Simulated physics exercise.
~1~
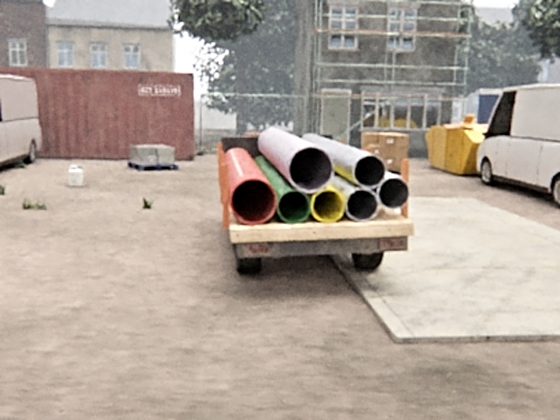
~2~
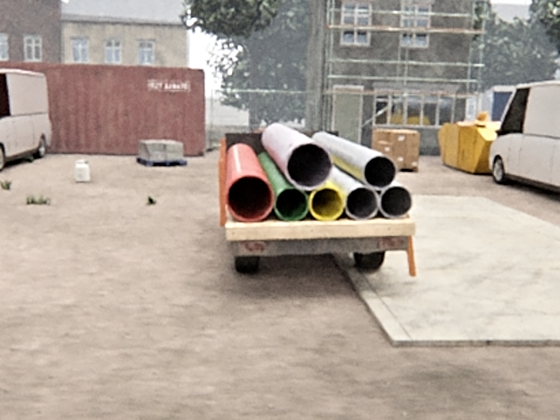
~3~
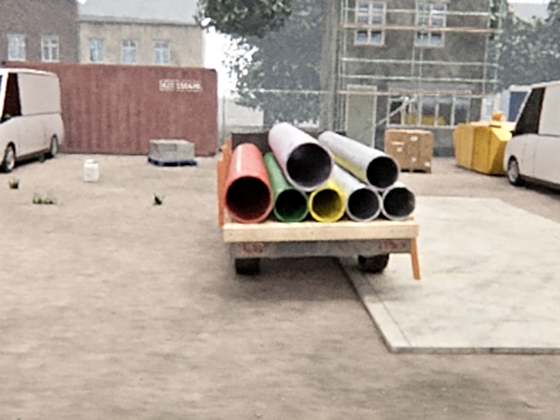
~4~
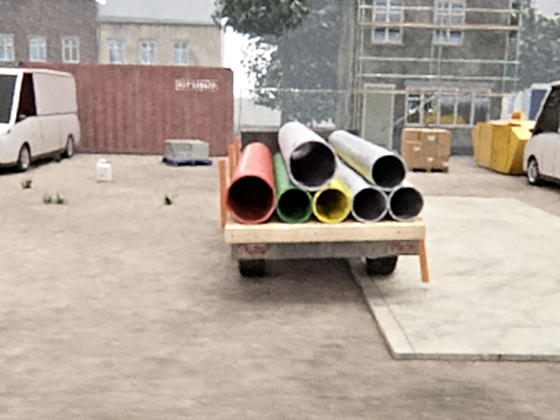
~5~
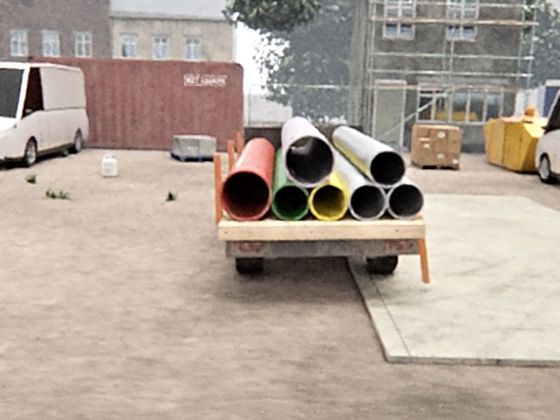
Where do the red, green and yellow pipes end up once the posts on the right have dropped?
The red, green and yellow pipes all stay on the trailer deck, and none of them rolls off.
